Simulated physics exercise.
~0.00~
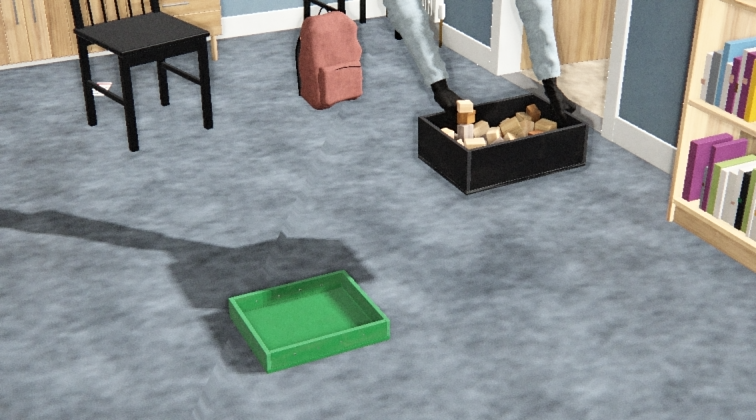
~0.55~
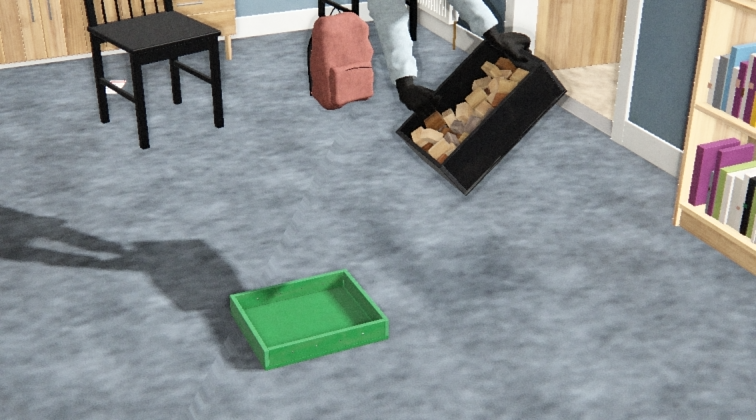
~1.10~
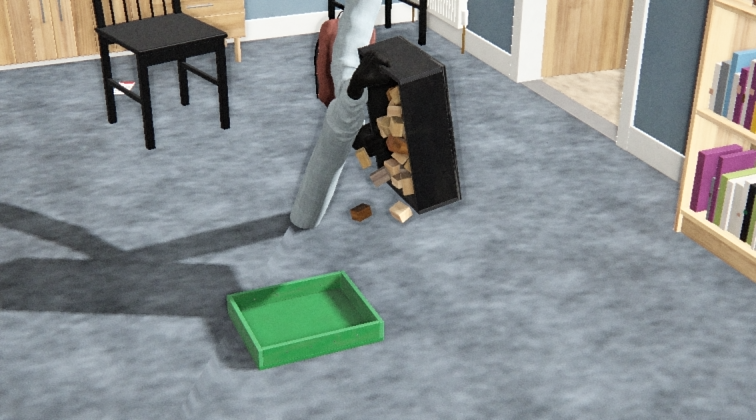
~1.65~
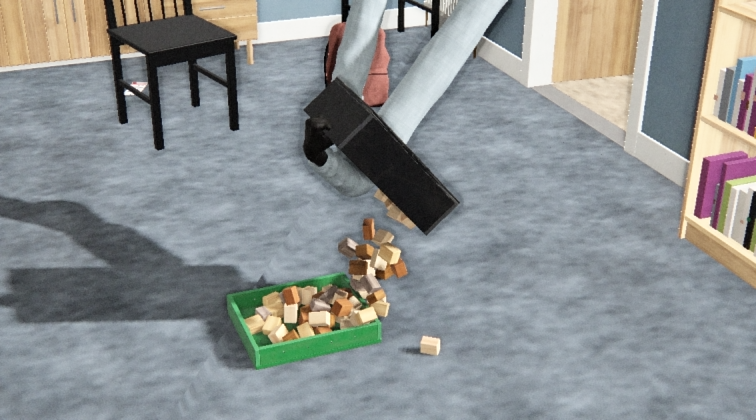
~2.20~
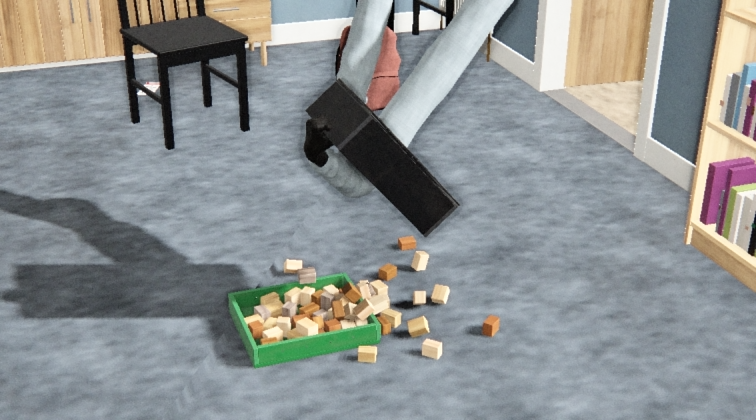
A black box full of wooden blocks was lifted and tipped over by someone in black gloves, spilling its load toward a green tray on the floor; most blocks landed in the tray, while quite a few ended up scattered around it.
